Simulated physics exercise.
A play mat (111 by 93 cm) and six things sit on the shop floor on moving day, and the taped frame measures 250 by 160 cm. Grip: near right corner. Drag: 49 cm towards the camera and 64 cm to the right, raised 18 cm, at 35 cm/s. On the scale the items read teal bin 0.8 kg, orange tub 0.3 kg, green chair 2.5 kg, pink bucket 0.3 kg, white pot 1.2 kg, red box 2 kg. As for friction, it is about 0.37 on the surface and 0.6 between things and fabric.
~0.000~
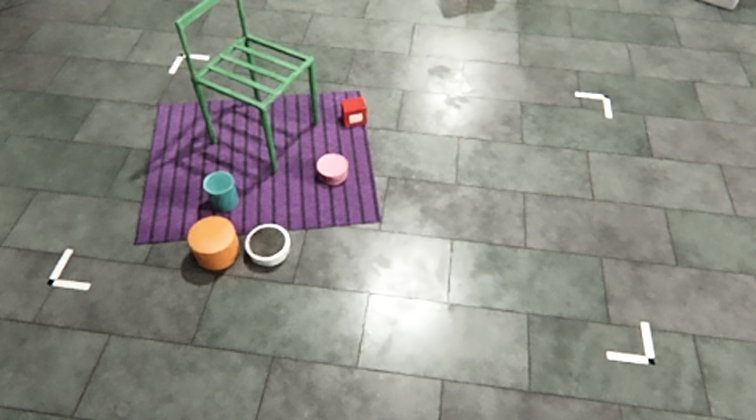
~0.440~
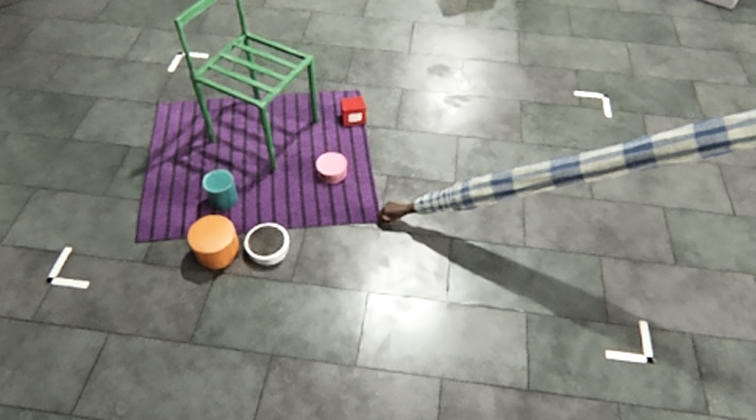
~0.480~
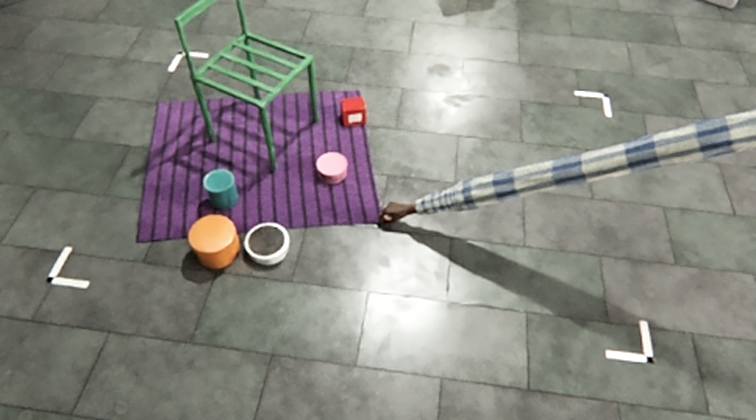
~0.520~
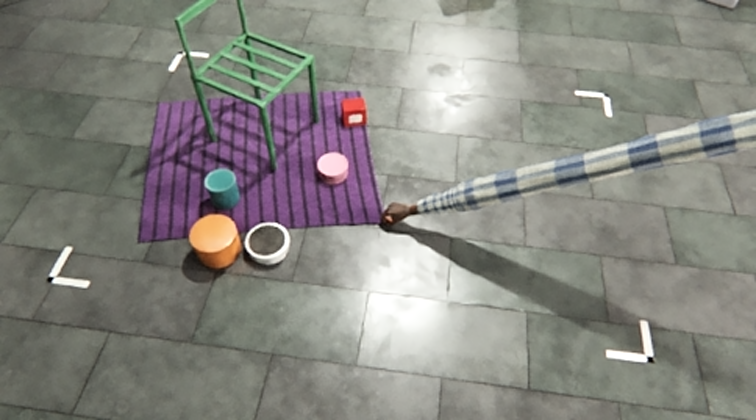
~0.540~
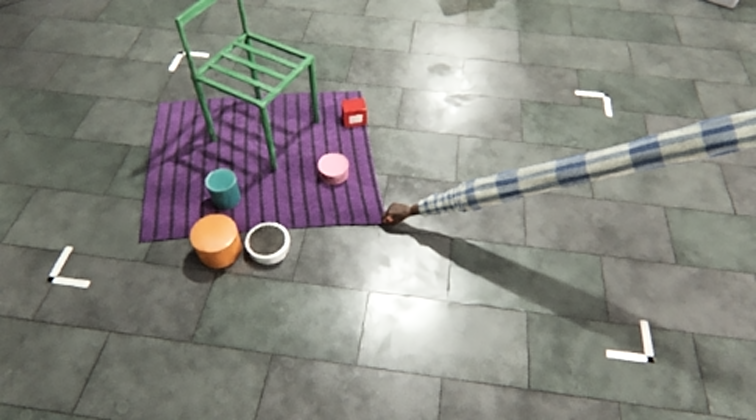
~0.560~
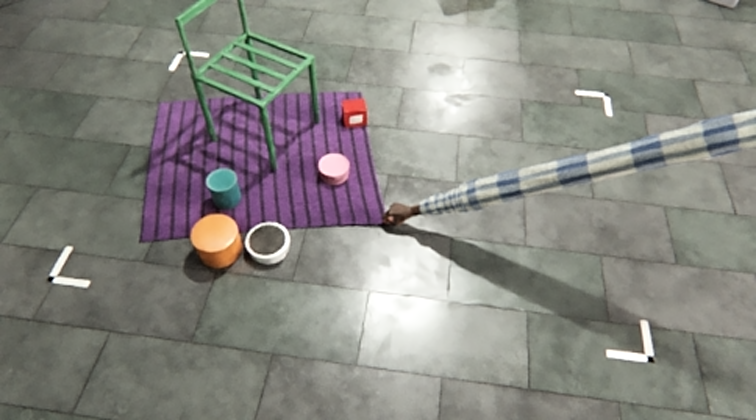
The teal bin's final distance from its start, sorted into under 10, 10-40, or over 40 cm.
Distance: Over 40 cm.
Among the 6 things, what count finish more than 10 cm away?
The count is 5.
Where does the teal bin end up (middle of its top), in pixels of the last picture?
Roughly (357, 274).
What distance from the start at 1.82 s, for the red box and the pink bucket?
Roughly: Red box 45 cm and pink bucket 45 cm.
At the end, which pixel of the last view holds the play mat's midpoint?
(381, 248) or thereabouts.
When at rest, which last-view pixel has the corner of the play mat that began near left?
(255, 321).
By 1.2 s, middle of the play mat at (288, 178); teal bin 21 cm off its start, pink bucket 23 cm off its start, red box 23 cm off its start.
By 1.8 s, middle of the play mat at (322, 204); teal bin 41 cm off its start, green chair 45 cm off its start, pink bucket 45 cm off its start.
By 2.4 s, middle of the play mat at (357, 229); teal bin 64 cm off its start at (335, 242), green chair 69 cm off its start at (364, 135), red box 69 cm off its start at (445, 179).
By 3.1 s, middle of the play mat at (381, 248); teal bin 81 cm off its start, green chair 85 cm off its start, red box 83 cm off its start.
By 3.7 s, middle of the play mat at (381, 248); teal bin 81 cm off its start at (357, 274), green chair 85 cm off its start at (394, 154), red box 83 cm off its start at (470, 197), pink bucket 80 cm off its start at (458, 260).
